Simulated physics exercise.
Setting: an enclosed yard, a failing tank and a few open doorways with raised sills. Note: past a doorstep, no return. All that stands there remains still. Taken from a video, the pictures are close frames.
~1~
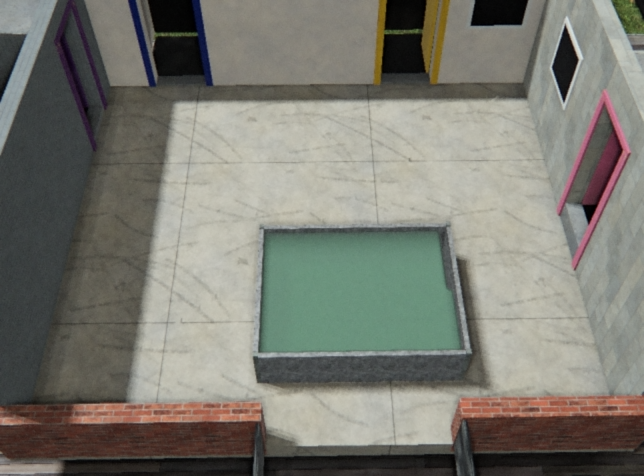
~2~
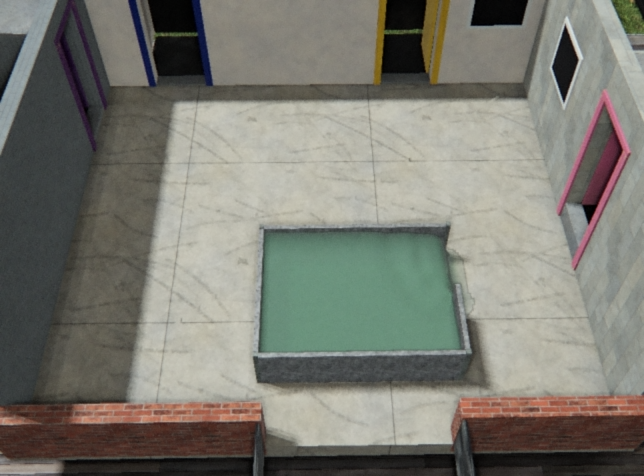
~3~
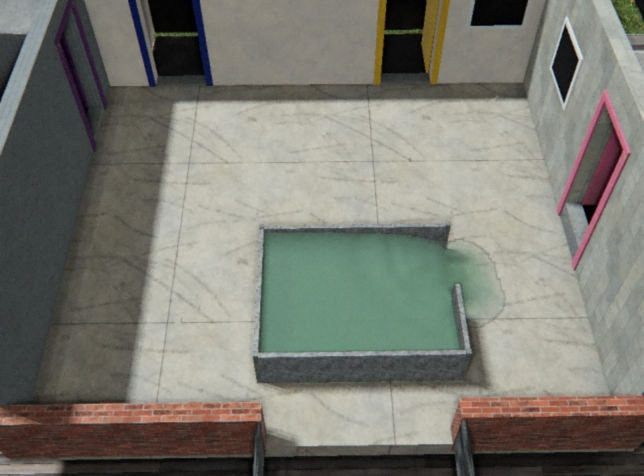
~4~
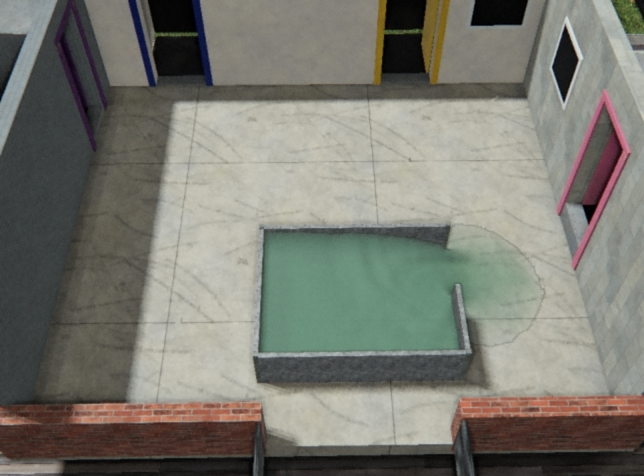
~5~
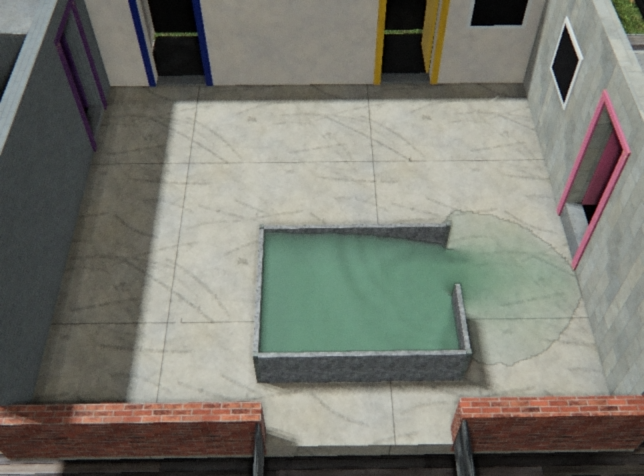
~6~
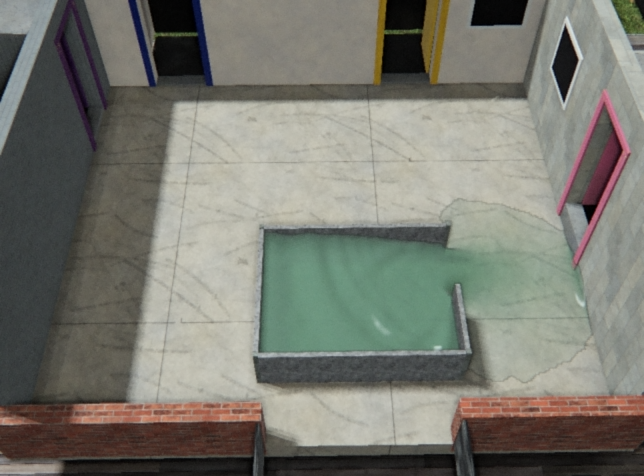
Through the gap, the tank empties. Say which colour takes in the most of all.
Most goes in at yellow.
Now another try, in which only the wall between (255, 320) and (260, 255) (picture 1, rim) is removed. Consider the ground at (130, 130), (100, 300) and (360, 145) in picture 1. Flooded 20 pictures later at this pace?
Soaked, soaked, untouched.
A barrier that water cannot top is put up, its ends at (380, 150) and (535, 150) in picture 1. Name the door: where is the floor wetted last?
The door marked blue, I say.
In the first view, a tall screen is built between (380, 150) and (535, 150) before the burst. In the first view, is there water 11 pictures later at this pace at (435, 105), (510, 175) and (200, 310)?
Taking the points in order, they are spared, swamped and spared.
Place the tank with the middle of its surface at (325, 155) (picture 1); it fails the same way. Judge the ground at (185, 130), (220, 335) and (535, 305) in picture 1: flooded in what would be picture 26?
Log, spots in order: Unwetted / unwetted / taken by the flood.
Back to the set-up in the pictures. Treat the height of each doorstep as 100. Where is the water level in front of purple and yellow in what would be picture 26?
First around 0 percent, second around 220 percent.
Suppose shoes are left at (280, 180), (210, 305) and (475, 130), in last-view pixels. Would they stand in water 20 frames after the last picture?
Well, in the order you listed them: Not wetted, next not wetted, last inundated.
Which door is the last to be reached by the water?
The door marked purple.
A moment on, water covers 15 % of the floor; pink door wet at the sill, nothing in, yellow door not reached, purple door not reached, blue door not reached.
Next, water covers 20 % of the floor; pink door a trickle in, yellow door not reached, purple door not reached, blue door not reached.
Then, water covers 35 % of the floor; pink door a trickle in, yellow door wet at the sill, nothing in, purple door not reached, blue door not reached.
Later, water covers 60 % of the floor; pink door a trickle in, yellow door some in, purple door not reached, blue door wet at the sill, nothing in.
In the end, water covers 95 % of the floor; pink door a trickle in, yellow door some in, purple door wet at the sill, nothing in, blue door wet at the sill, nothing in; the yellow door has let in the most.
